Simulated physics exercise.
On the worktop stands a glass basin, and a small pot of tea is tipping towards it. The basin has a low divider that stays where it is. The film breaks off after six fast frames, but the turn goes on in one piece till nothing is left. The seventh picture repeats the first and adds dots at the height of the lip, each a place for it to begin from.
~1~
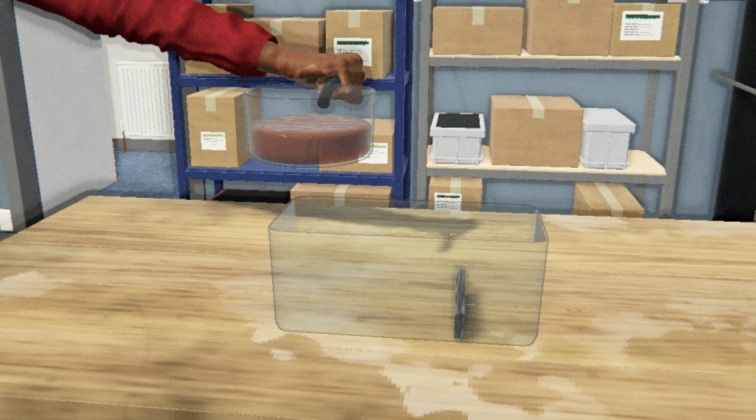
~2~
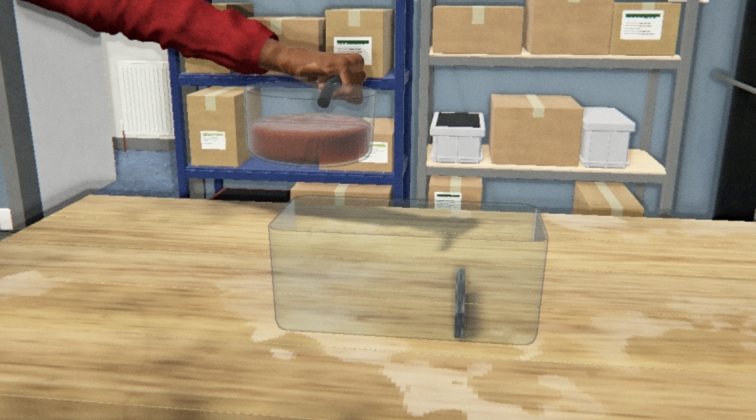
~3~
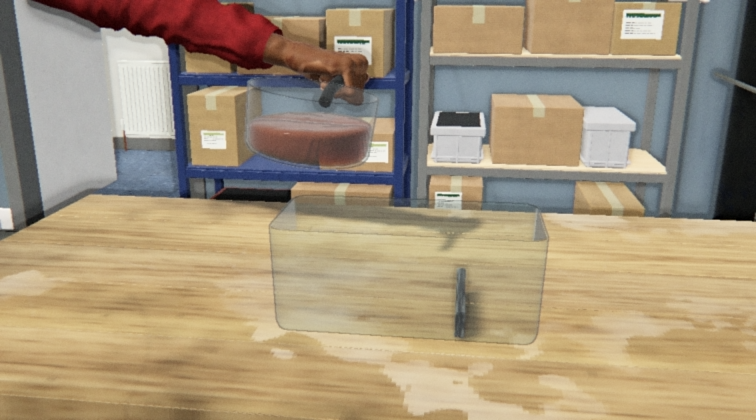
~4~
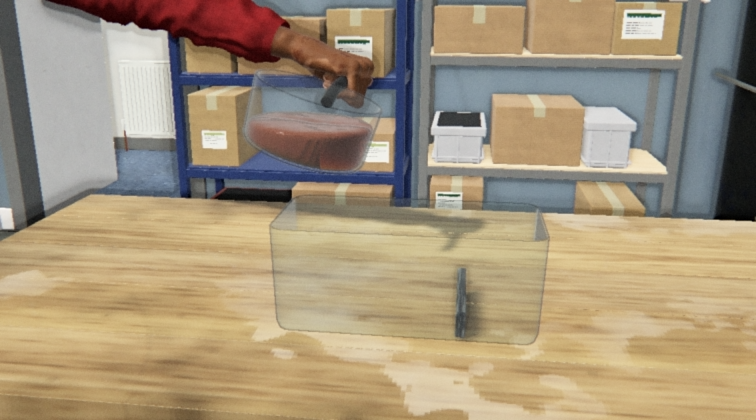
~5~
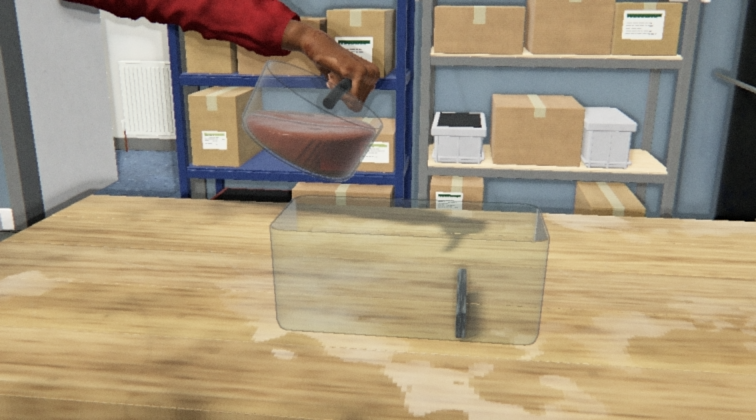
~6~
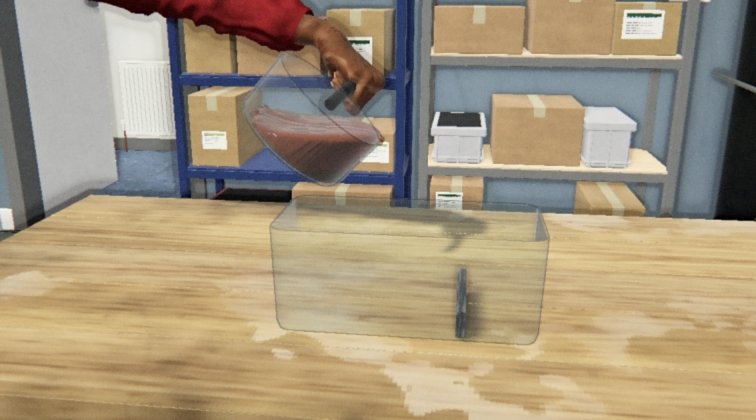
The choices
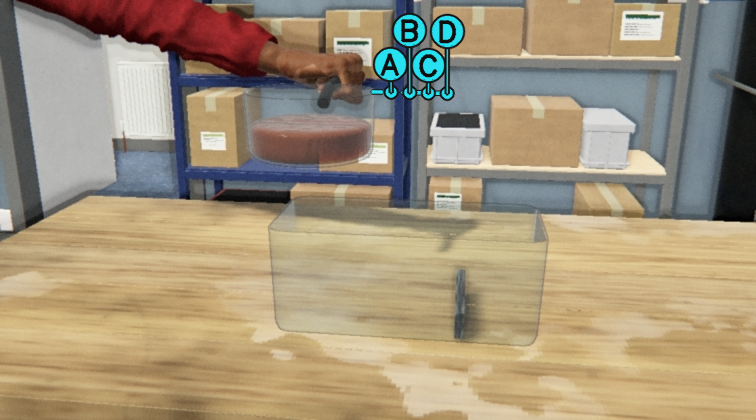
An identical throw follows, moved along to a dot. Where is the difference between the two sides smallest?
D beats the others.
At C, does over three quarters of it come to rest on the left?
No, it does not.
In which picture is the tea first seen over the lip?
Picture 6.
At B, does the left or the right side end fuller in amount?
More ends on the left.
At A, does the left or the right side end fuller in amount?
The left one.
On the marked copy, A at (391, 92); B at (409, 92); C at (428, 93); D at (447, 93).
Choosing A, about 90 % ends left of the wall and 9 % right of it.
Choosing B, about 85 % ends left of the wall and 14 % right of it.
Choosing C, about 68 % ends left of the wall and 31 % right of it.
Choosing D, about 51 % ends left of the wall and 48 % right of it.
